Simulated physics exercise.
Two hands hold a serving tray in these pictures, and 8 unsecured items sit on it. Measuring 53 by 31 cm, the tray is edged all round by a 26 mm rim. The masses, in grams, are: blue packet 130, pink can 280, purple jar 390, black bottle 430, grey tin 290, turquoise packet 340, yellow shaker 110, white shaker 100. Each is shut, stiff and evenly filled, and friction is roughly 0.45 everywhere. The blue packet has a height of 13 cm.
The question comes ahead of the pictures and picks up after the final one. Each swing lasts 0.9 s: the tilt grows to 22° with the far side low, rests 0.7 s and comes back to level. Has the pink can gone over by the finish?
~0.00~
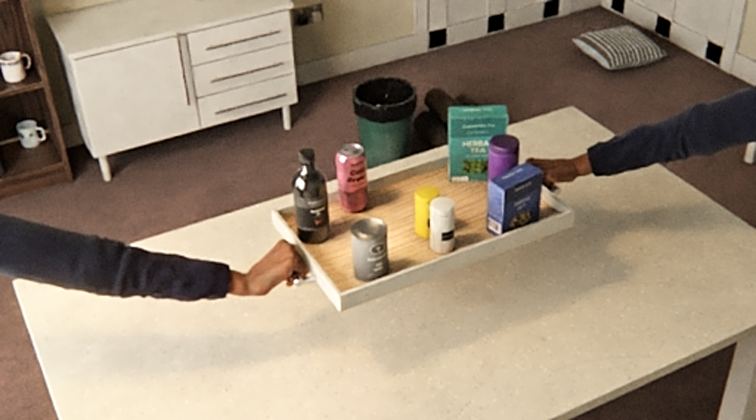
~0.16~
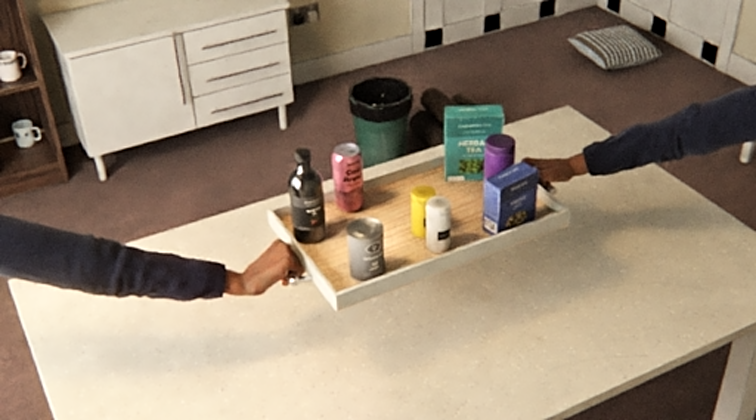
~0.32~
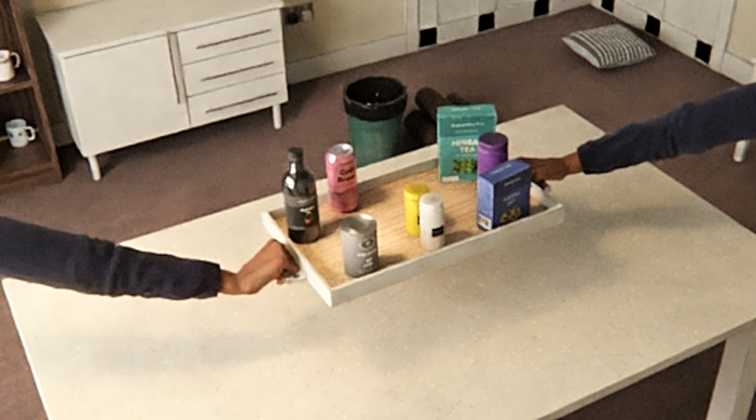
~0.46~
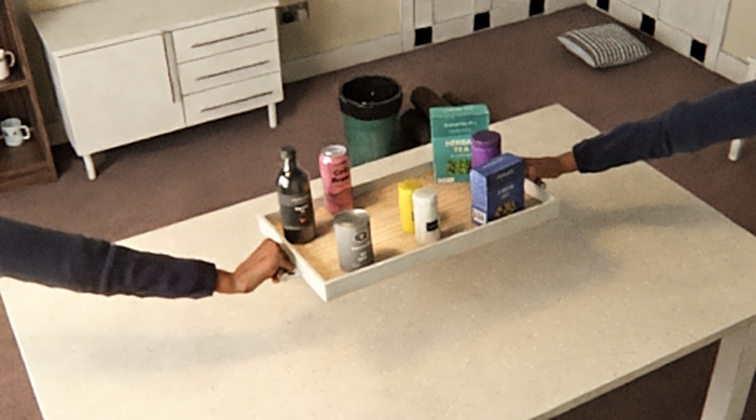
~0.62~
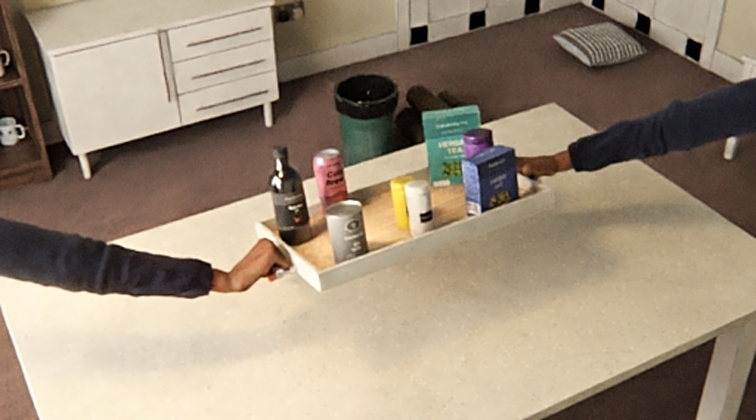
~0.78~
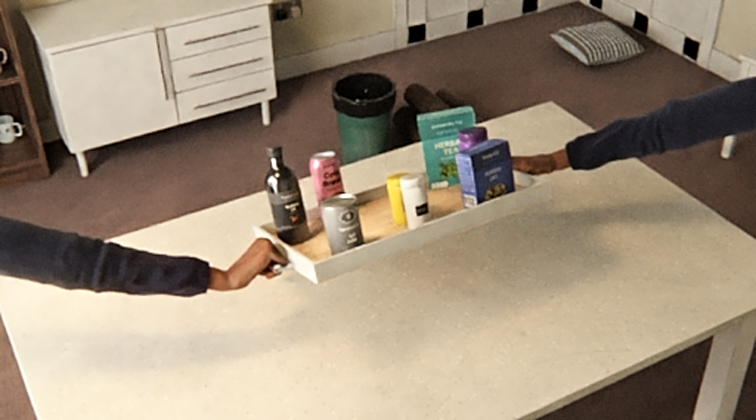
No, it is still on its base.
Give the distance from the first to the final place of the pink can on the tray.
About 0 cm.
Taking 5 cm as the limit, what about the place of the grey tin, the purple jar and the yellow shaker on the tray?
Note: Grey tin is left in place. Purple jar departs its position. Yellow shaker is left in place.
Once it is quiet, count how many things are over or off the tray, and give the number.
That makes 4.
After 1.48 s, tray tilted 22°, far edge down; black bottle and turquoise packet now off the tray; purple jar tipped 68° from how it sat; blue packet tipped 60° from how it sat.
After 1.78 s, tray tilted 22°, far edge down; blue packet on its side; purple jar on its side.
At rest (4.2 s), off the tray and tipped over, black bottle and turquoise packet; tipped over on the tray, blue packet and purple jar; the other 4 in place, give or take 5 cm. In the last view, pink can near (332, 174).
